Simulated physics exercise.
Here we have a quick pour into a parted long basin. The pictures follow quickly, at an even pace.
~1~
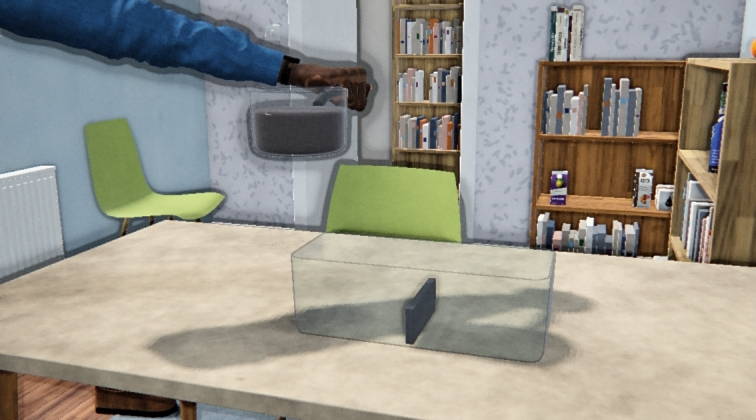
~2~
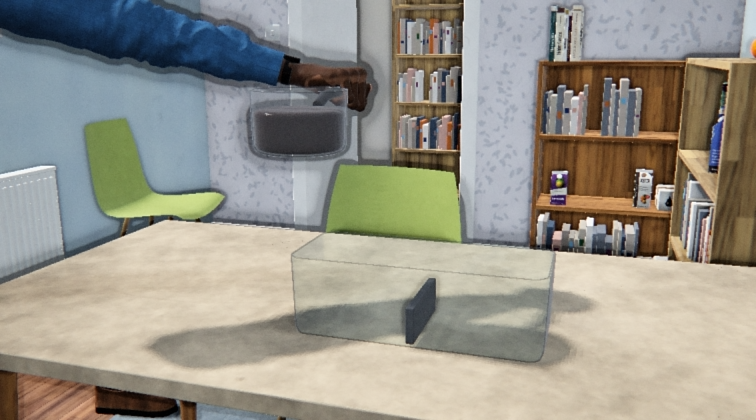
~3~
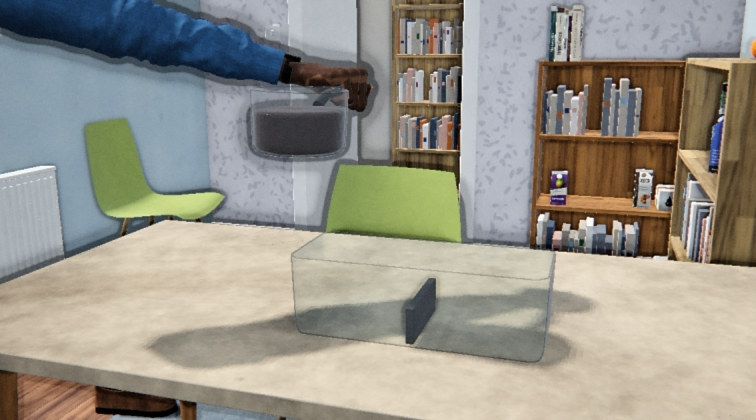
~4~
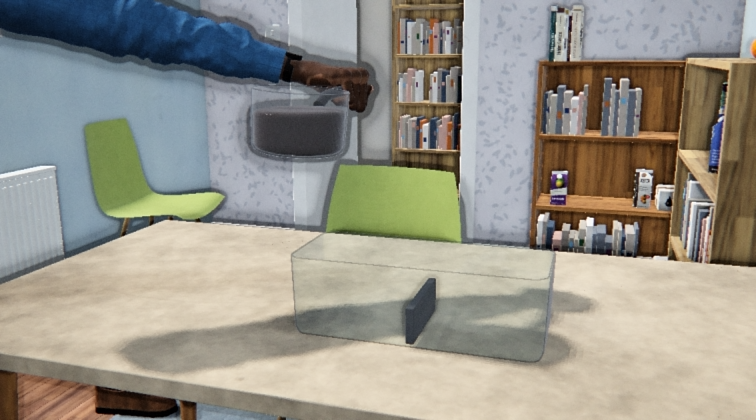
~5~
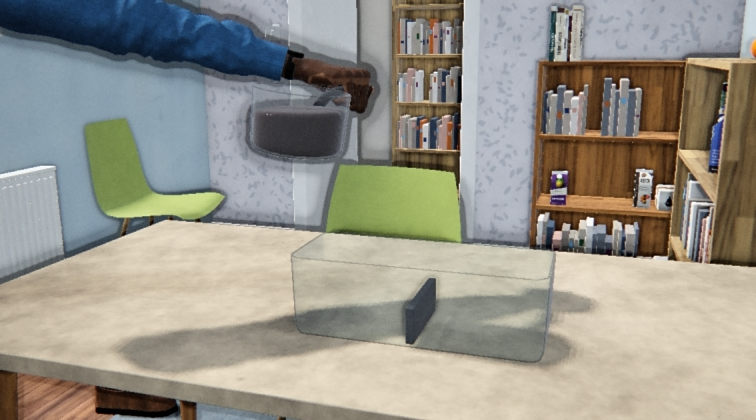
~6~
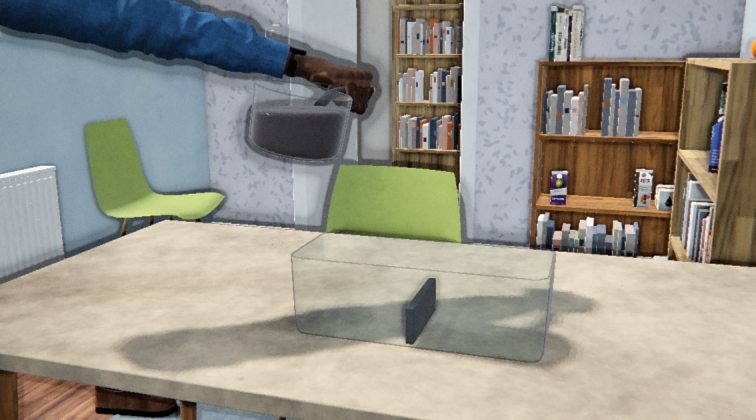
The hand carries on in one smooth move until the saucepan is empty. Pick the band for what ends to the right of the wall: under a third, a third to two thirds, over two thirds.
It comes to less than a third.
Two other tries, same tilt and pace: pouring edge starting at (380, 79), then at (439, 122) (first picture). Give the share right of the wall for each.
Roughly 65 per cent, and 95 per cent.
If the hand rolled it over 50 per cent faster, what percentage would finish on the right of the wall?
Near 5 %.
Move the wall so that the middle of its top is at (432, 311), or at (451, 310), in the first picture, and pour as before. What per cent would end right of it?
First some 15, then 15 per cent.
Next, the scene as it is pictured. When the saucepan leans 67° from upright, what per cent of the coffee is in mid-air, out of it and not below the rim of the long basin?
It comes to 25 per cent or so.
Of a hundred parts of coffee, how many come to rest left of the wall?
About 95 per cent.
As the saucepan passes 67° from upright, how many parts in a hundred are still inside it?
Near 70 %.
A moment on, the saucepan is tipped part way and 70 per cent is still to pour, 3 is left of the wall and 0 right of it.
Next, the saucepan is tipped right over and 12 per cent is still to pour, 70 is left of the wall and 1 right of it.
Then the saucepan is tipped right over and 0 per cent is still to pour, 95 is left of the wall and 2 right of it.
Later the saucepan is tipped right over and 0 per cent is still to pour, 96 is left of the wall and 2 right of it.
At rest 96 per cent lies left of the wall, 2 right of it and 2 outside.
